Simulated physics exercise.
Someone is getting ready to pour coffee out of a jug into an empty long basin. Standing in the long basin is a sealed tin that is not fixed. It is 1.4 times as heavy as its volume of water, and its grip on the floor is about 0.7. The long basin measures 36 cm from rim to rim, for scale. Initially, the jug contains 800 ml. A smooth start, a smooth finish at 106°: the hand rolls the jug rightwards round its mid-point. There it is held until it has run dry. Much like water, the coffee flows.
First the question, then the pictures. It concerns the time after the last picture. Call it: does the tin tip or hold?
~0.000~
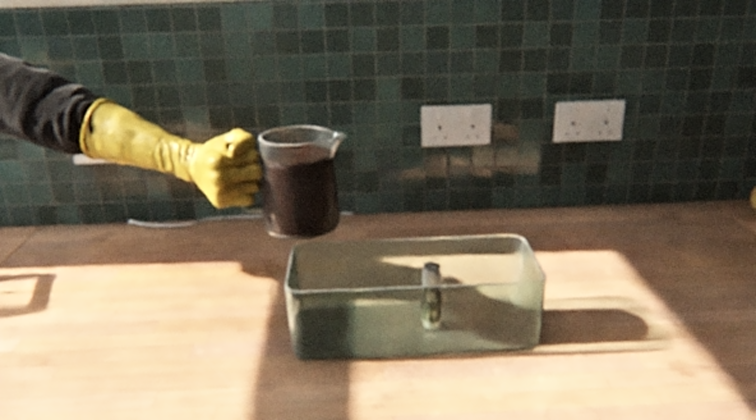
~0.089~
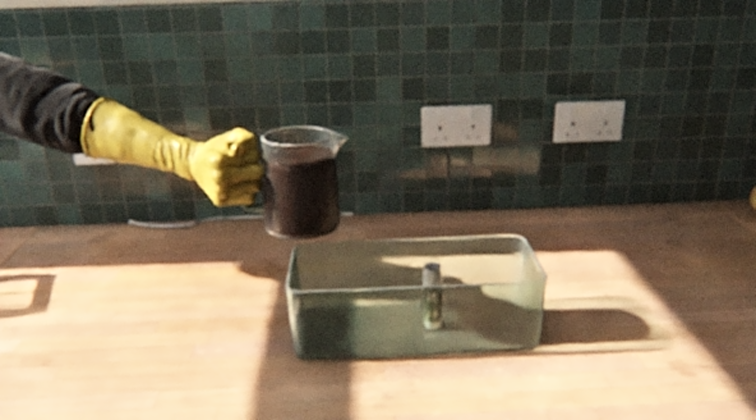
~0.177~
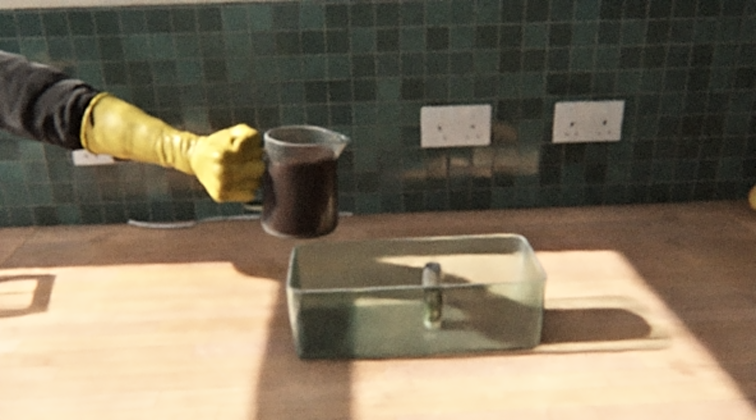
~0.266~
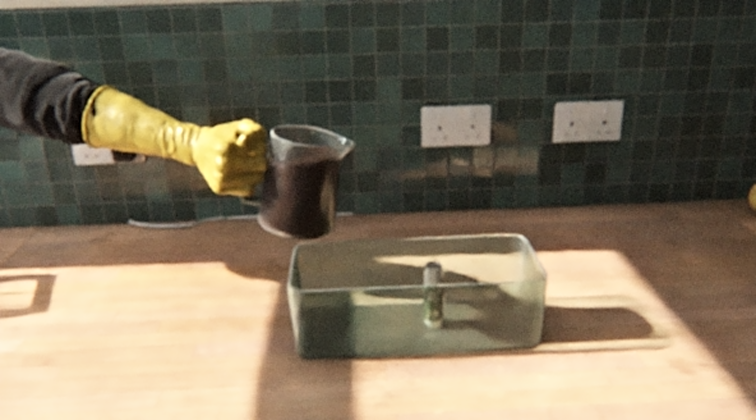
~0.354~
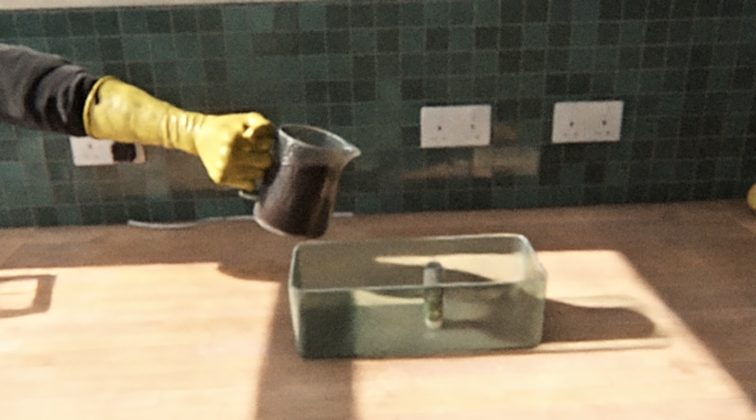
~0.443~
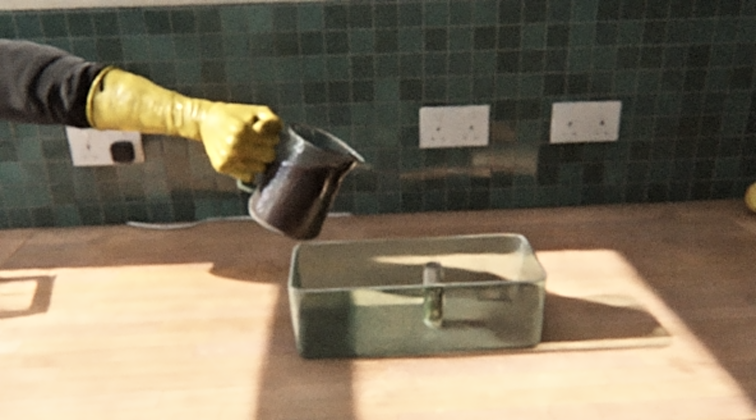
It holds.
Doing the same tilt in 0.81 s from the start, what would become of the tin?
In that case the tin does not tip.
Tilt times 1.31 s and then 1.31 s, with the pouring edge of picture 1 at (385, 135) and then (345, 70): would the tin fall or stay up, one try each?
Run one: It tumbles. Run two: It tumbles.
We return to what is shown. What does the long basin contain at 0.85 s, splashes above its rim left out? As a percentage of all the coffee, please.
I'd estimate some 10 percent of the liquid.
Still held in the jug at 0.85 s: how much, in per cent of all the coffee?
About 76 percent.
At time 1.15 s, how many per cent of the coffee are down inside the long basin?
That comes to about 58 percent.
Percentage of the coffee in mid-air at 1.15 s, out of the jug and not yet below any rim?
Roughly 14 %.
After 0.85 s the tilt is 77° and 77 per cent is still to pour; the tin stands where it began.
After 1.15 s the tilt is 102° and 28 per cent is still to pour; the tin stands where it began.
After 1.47 s the tilt is 106° and 4 per cent is still to pour; the tin stands where it began.
After 1.81 s the tilt is 106° and 0 per cent is still to pour; the tin stands where it began.
In the end the tin stands where it began.
